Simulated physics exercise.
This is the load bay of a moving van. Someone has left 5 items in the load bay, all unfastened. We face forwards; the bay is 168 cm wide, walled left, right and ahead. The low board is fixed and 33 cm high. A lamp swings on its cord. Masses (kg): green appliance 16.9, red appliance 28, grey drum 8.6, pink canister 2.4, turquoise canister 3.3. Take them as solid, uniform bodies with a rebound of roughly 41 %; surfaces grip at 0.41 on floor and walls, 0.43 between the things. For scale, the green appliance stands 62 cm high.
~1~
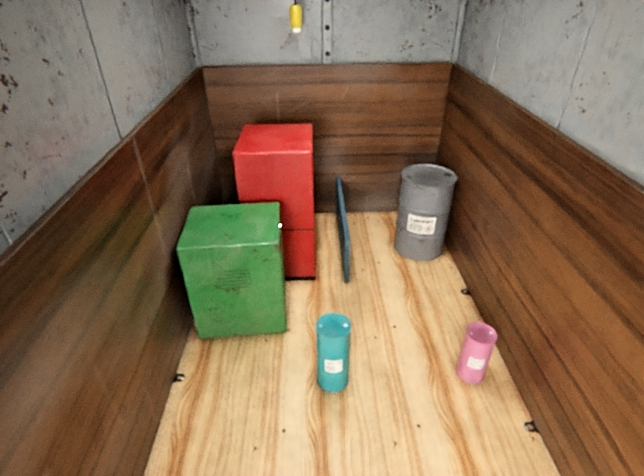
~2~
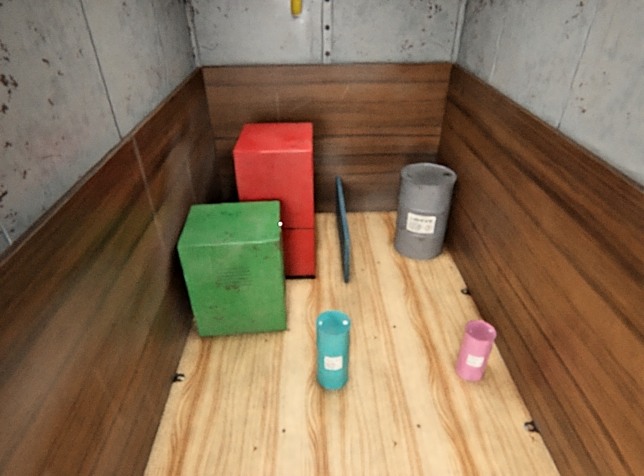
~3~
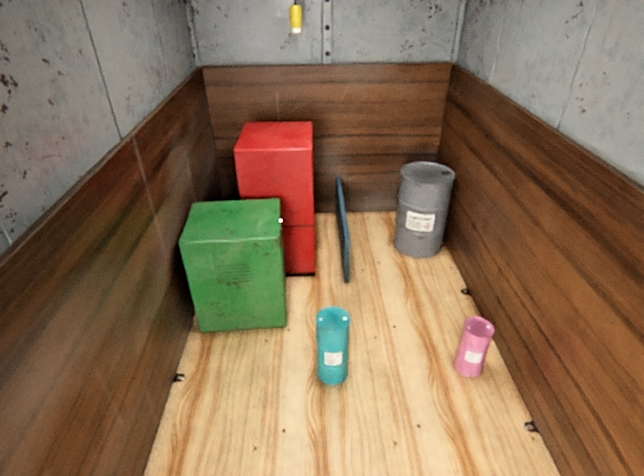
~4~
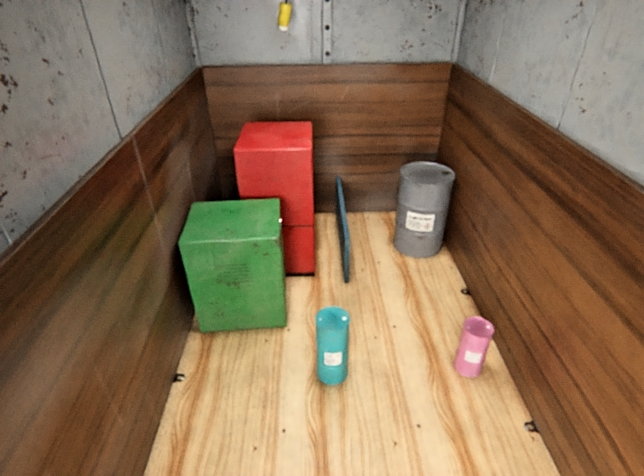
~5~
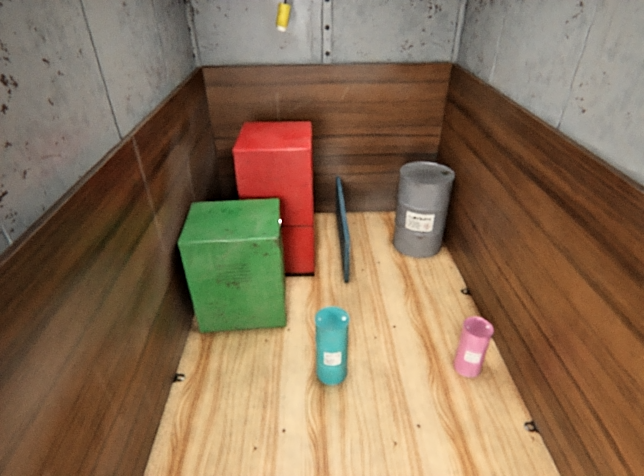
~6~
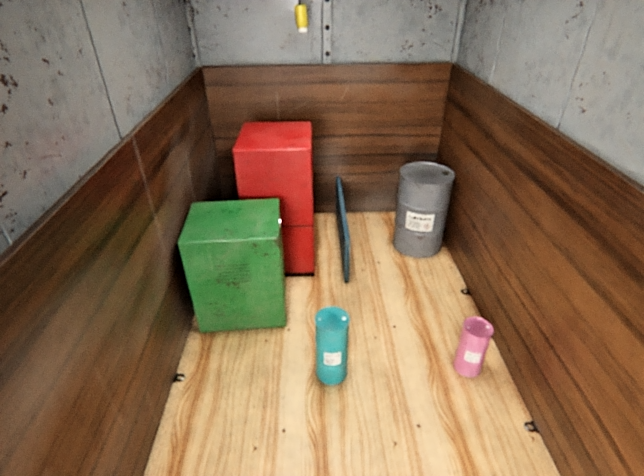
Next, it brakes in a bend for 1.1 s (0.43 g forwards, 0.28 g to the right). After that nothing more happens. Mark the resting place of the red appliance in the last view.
Resting place of the red appliance: (308, 180).
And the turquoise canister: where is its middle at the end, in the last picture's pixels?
At about (365, 303).
Then, 0.70 s past the last view, push 0.43 g forwards, 0.28 g right; red appliance shifted 11 cm near (287, 196); turquoise canister shifted 11 cm; green appliance shifted 11 cm.
Then, 0.90 s past the last view, push 0.43 g forwards, 0.28 g right; red appliance shifted 21 cm near (295, 190); turquoise canister shifted 21 cm; green appliance shifted 21 cm.
Then, 1.10 s past the last view, push 0.17 g forwards, 0.11 g right; red appliance shifted 34 cm near (306, 183); turquoise canister shifted 34 cm; green appliance shifted 34 cm.
Finally, not toppled but over 15 cm from the start, green appliance, red appliance, grey drum, pink canister and turquoise canister. Final places as that camera would see them, red appliance near (308, 180).
